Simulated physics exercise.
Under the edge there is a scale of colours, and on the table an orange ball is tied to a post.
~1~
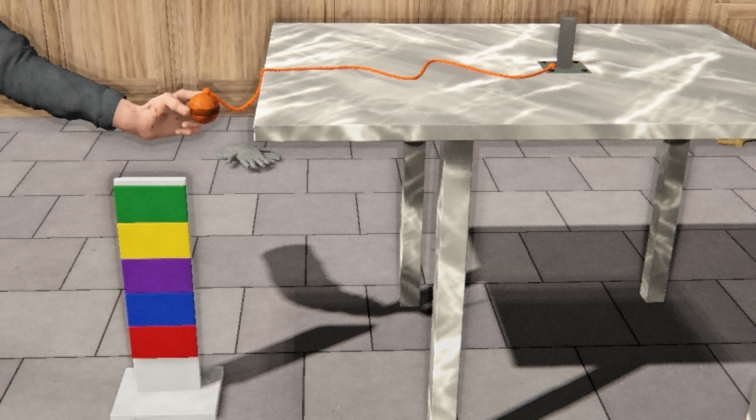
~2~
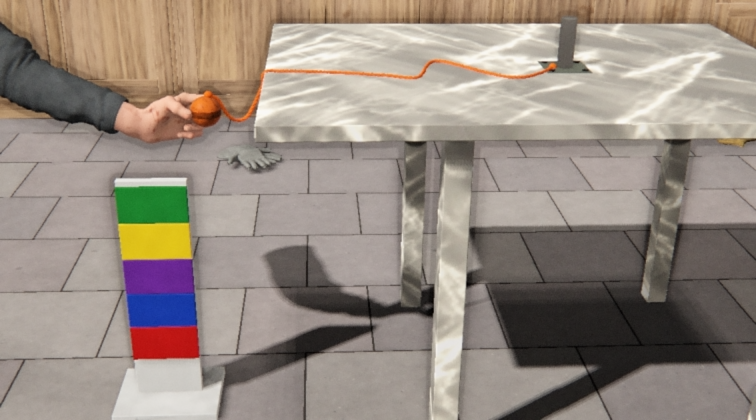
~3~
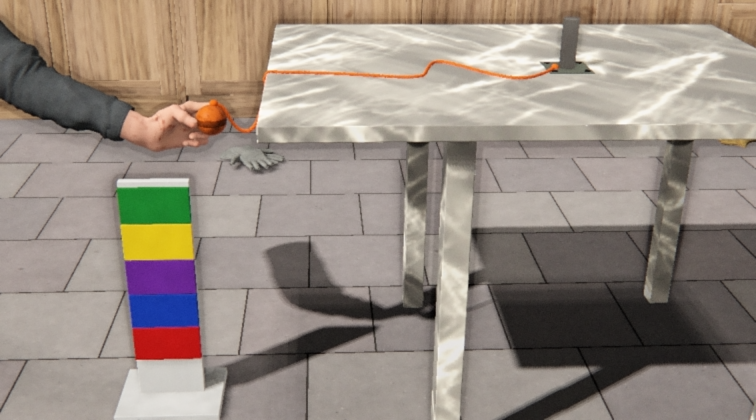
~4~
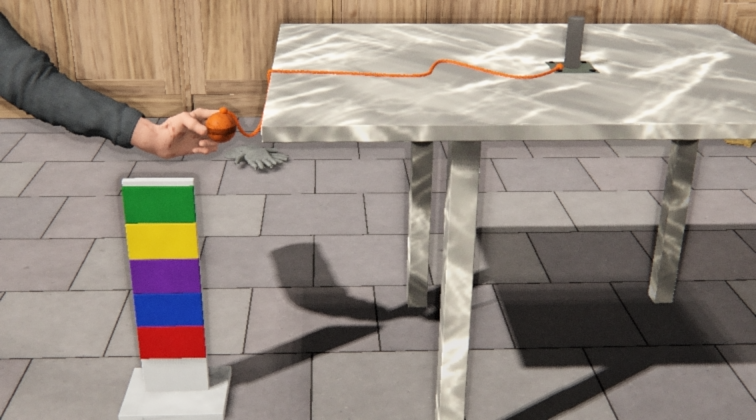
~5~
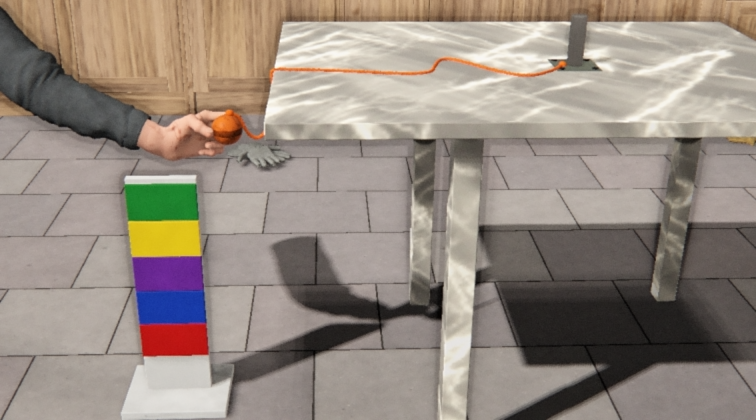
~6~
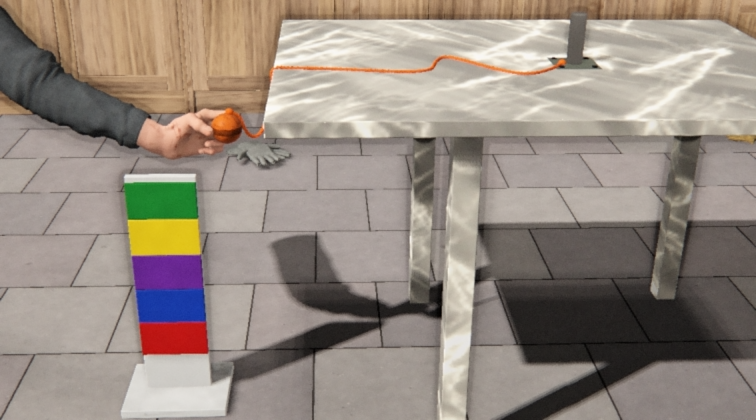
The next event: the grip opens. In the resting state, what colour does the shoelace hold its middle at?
Its middle is held at purple.
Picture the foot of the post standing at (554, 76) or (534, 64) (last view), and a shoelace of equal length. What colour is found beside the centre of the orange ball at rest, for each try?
Going case by case, it's blue and then blue.
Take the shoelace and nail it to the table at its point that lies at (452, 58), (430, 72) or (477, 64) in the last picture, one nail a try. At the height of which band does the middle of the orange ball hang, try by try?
Results, in sequence: Yellow / green / yellow.
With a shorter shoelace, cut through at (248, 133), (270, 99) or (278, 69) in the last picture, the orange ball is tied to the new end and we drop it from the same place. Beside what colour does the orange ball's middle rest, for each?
Per try - 1: Yellow; 2: Green; 3: No band.
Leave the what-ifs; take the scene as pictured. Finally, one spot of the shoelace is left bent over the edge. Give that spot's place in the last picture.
Roughly (349, 70).
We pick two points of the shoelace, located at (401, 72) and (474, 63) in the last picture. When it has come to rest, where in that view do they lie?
The first lands at (321, 68), while the second lands at (441, 65).
Soon after, ball near (236, 247); level with yellow.
Then, ball near (303, 251); level with purple.
Further on, ball near (267, 267); level with purple.
At rest, ball near (279, 265); level with purple. The purple one.
